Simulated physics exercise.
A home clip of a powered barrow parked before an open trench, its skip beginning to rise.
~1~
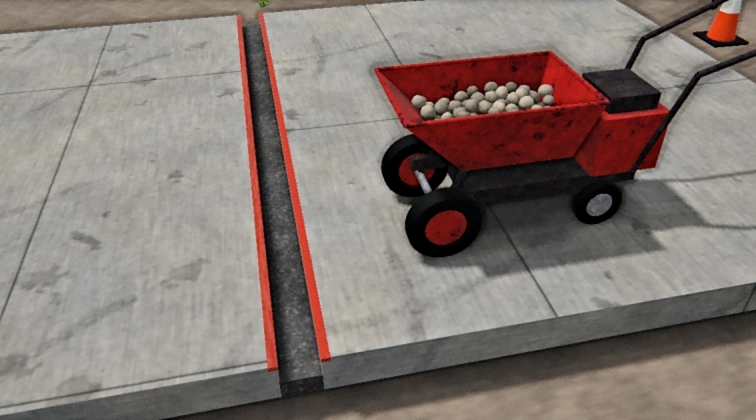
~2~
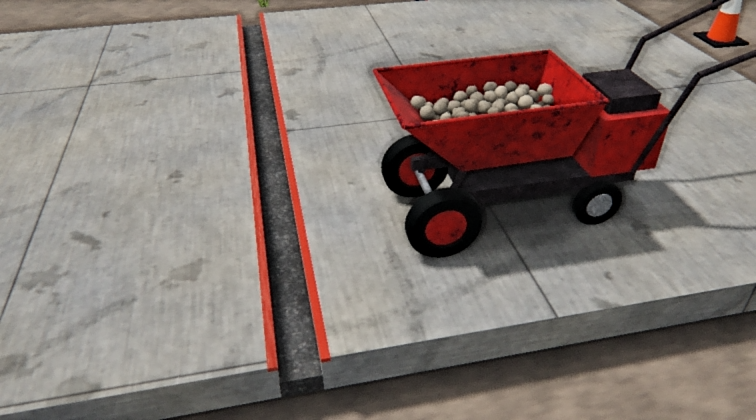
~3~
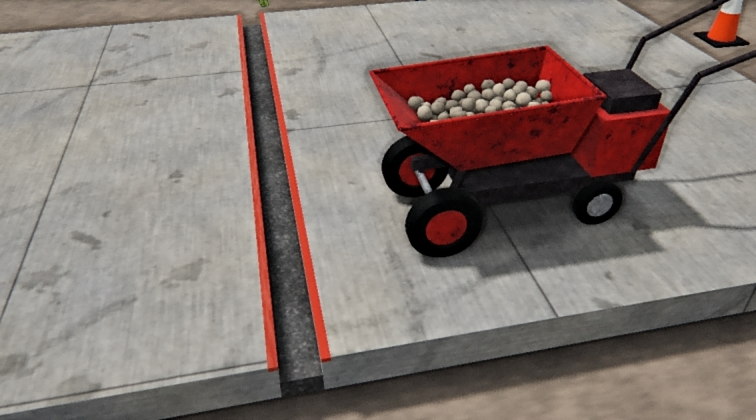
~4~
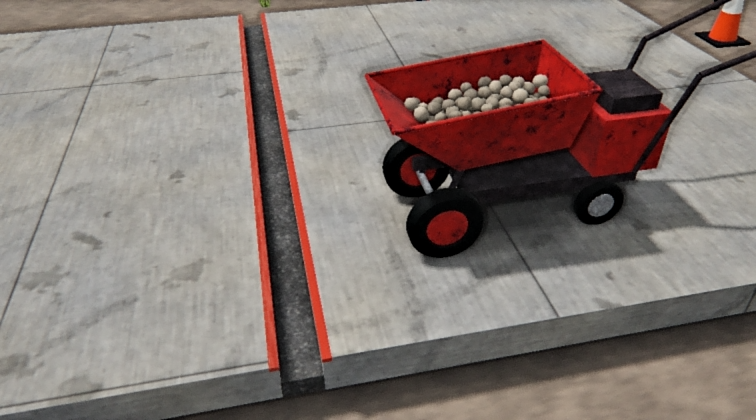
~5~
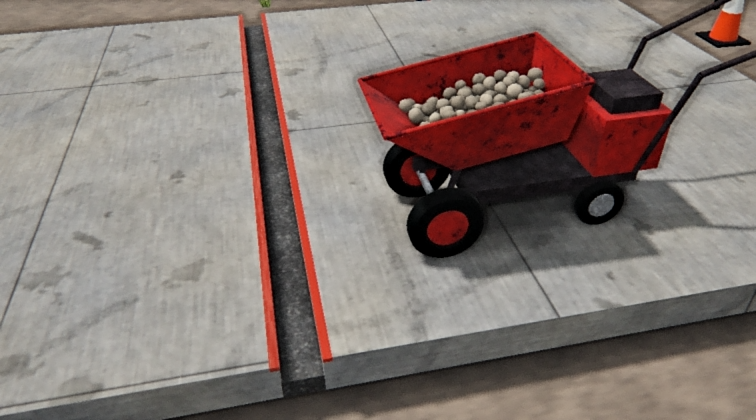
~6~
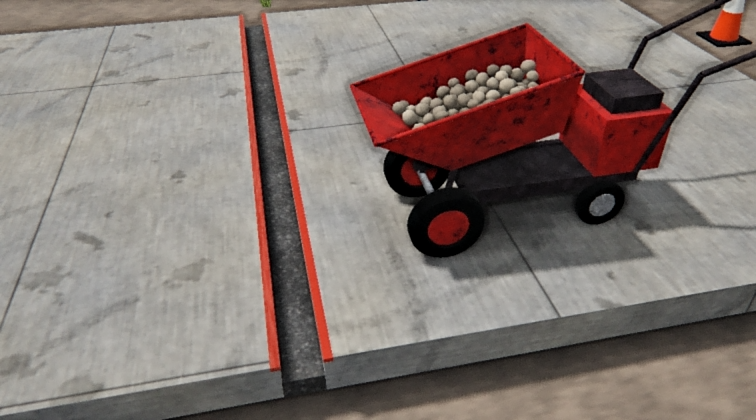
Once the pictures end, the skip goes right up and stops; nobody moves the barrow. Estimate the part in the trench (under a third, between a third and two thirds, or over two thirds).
It catches between a third and two thirds.
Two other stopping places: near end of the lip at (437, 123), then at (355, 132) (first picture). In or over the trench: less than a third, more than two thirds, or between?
At the first place one to two thirds, at the second below one third.
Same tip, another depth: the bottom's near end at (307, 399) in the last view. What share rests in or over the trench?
It comes to 70 per cent or so.
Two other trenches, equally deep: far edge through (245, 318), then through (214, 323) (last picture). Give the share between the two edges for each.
The first gives 80 %, the second 90 %.
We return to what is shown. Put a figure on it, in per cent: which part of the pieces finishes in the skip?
Roughly 15 in a hundred.
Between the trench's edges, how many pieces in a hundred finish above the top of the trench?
Some 25 per cent.
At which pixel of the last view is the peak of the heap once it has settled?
At about (291, 224).
Soon, skip tipped steeply; all in the skip.
A while on, skip tipped right over; most in the skip; a stray few short of the trench; about a quarter in or heaped over the trench; a stray few falling.
Towards the end, skip tipped right over; a small part in the skip; a small part short of the trench; about half in or heaped over the trench; about a quarter beyond it.
Finally, skip tipped right over; about a quarter in the skip; a small part short of the trench; about half in or heaped over the trench; about a quarter beyond it.
